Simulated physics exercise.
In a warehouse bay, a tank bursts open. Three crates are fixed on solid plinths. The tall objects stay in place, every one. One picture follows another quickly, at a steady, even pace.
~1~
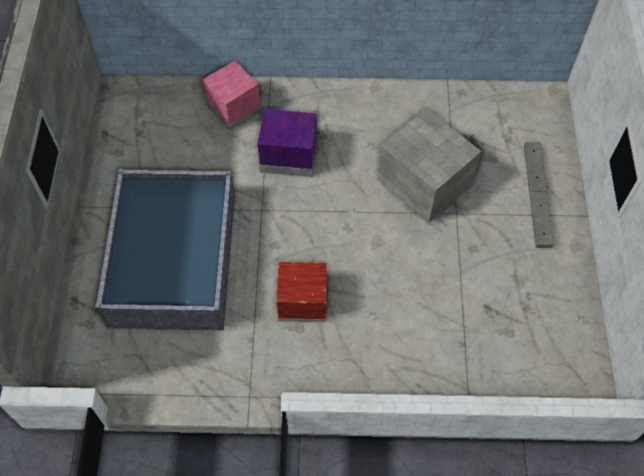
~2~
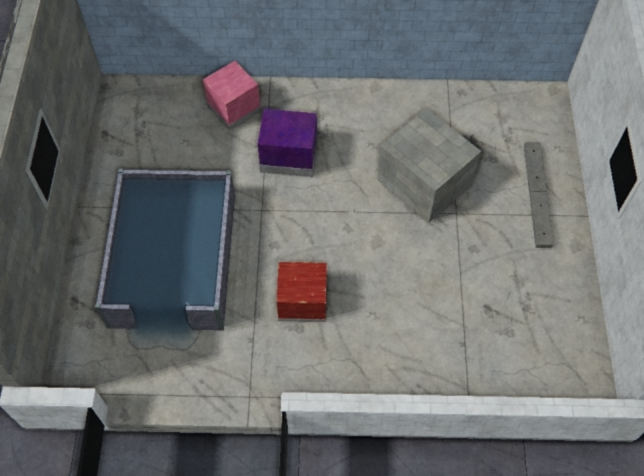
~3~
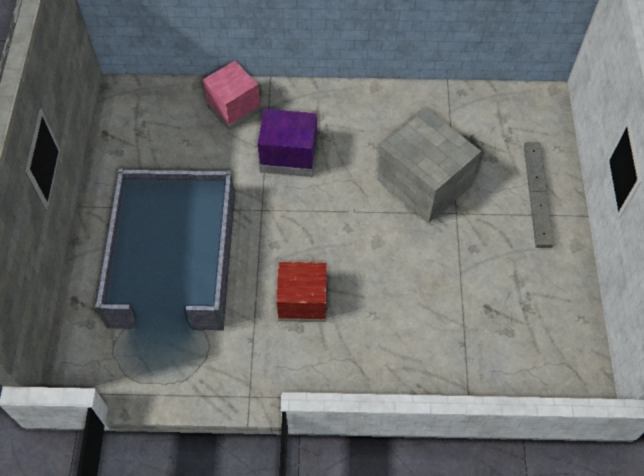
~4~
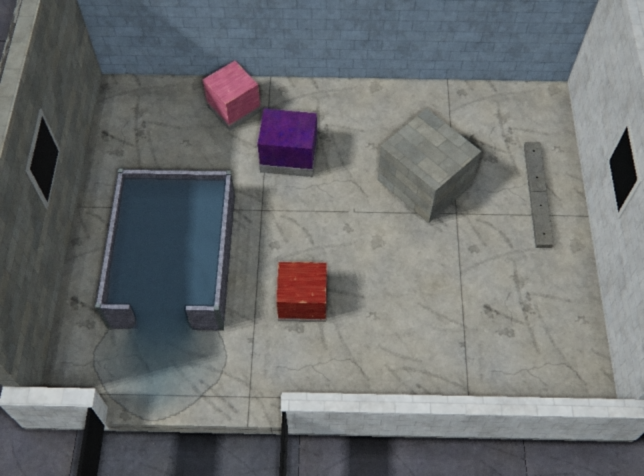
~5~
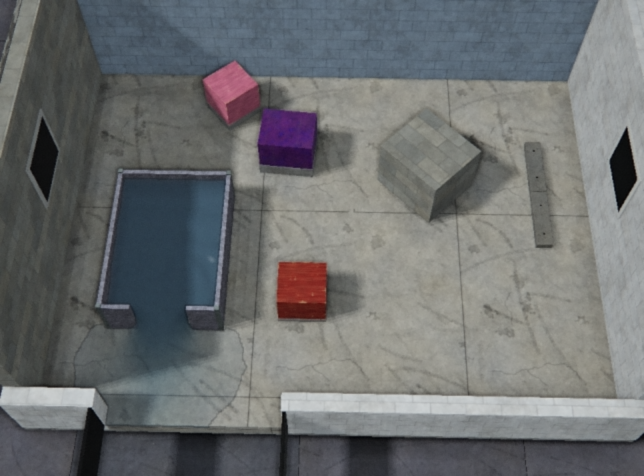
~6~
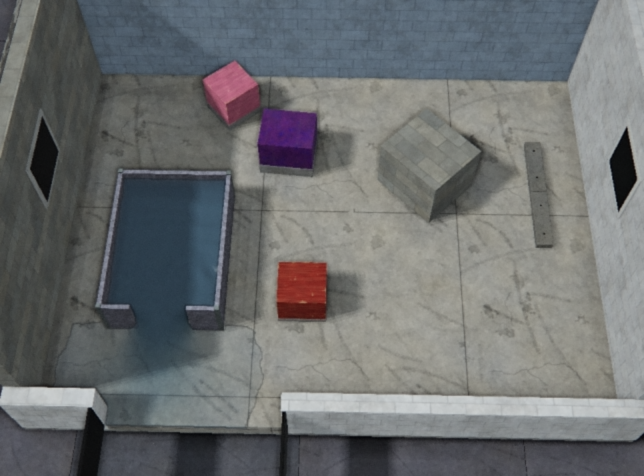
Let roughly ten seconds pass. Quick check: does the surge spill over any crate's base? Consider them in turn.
The purple crate will come through untouched; the pink crate will come through untouched; the red crate will come through untouched.
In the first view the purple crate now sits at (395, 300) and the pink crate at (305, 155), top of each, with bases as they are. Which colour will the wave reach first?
Answer: The crate marked purple.
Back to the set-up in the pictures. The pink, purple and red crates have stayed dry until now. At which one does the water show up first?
That one is the pink crate.
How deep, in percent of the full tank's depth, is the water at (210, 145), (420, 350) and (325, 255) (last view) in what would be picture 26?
I'd put them at close to 0 per cent, then 0 per cent, then 0 per cent.
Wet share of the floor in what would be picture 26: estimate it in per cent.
My best guess is some 15 %.
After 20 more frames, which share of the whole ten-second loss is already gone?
Roughly 55 percent.
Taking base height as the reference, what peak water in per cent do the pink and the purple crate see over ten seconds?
Roughly 40 percent, then 10 percent.
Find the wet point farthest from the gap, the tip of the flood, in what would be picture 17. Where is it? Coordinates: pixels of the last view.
The front's farthest point is close to (357, 411).
A moment on, water covers 10 % of the floor; the purple crate not reached, the pink crate not reached, the red crate not reached.
Next, water covers 10 % of the floor; the purple crate not reached, the pink crate not reached, the red crate not reached.
Then, water covers 15 % of the floor; the purple crate not reached, the pink crate not reached, the red crate not reached.
Later, water covers 20 % of the floor; the purple crate not reached, the pink crate not reached, the red crate not reached.
In the end, water covers 25 % of the floor; the purple crate stayed above the water, the pink crate stayed above the water, the red crate stayed above the water.
